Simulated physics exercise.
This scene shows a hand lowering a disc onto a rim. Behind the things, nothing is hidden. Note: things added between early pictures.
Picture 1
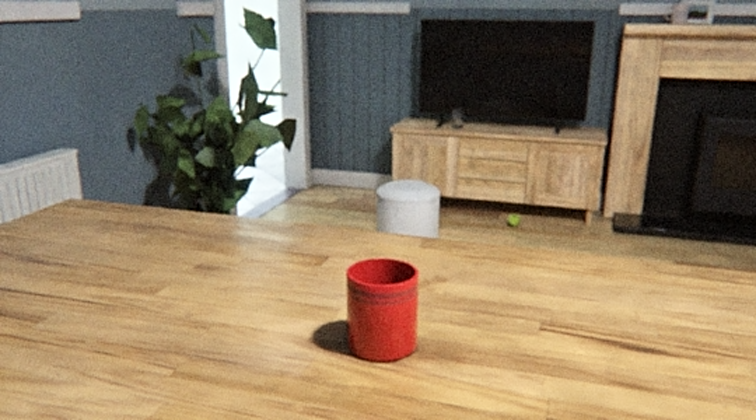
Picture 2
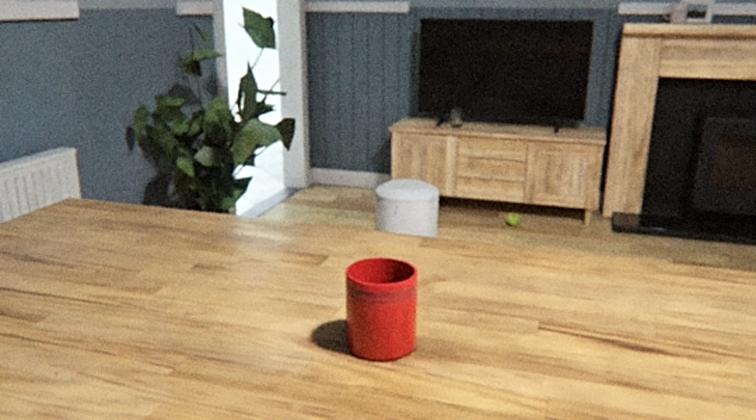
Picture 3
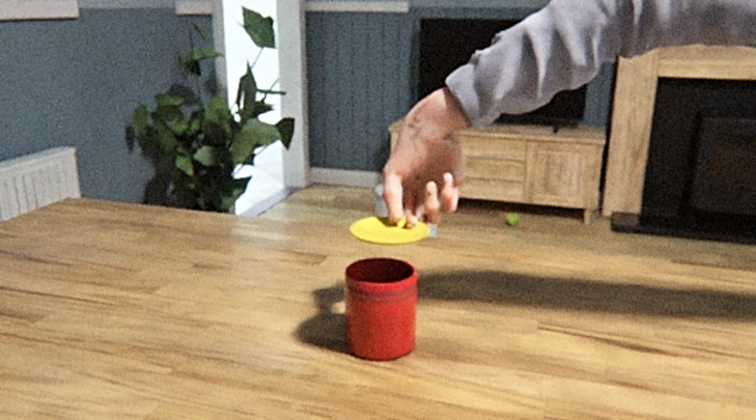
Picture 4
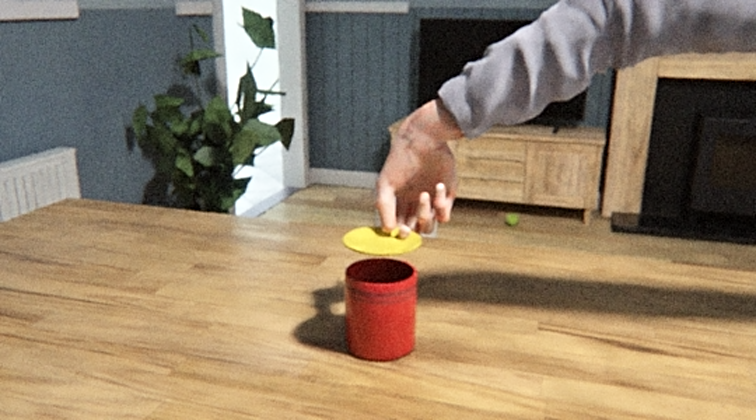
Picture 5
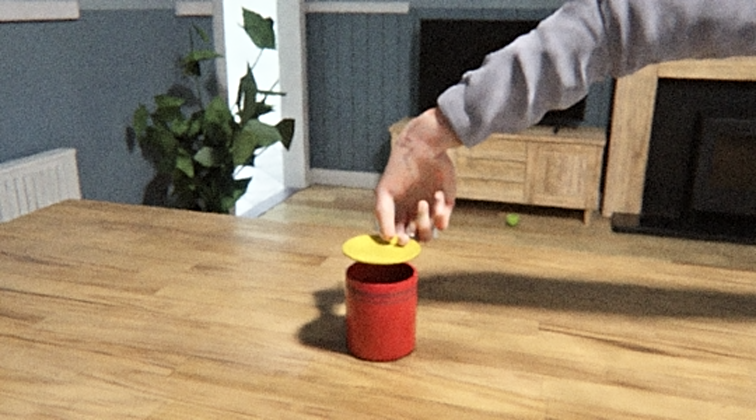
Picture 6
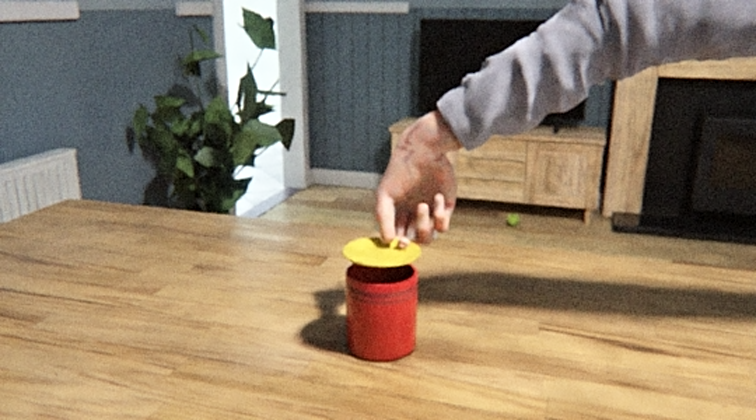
On a wooden table, a hand lowers a yellow saucer onto a red jug's rim.
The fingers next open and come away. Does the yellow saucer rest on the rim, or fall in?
What happens is that the yellow saucer is held by the edge.
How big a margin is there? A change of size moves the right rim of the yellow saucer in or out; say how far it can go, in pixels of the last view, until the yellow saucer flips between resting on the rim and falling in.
Roughly 4 pixels left.
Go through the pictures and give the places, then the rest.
The first picture shows jug (382, 309).
The second picture shows jug (381, 308).
The third picture shows still on the way; yellow saucer (389, 233); jug (381, 307).
The fourth picture shows still on the way; yellow saucer (383, 244); jug (381, 308).
The fifth picture shows still on the way; yellow saucer (381, 251); jug (381, 308).
The sixth picture shows in place, still held; yellow saucer (382, 254); jug (381, 308).
Then, 0.10 s past the last view, yellow saucer travelled a little near (382, 267).
Then, 0.32 s past the last view, yellow saucer sitting on the rim near (382, 266).
Finally, the yellow saucer rests on the rim, near (382, 266).
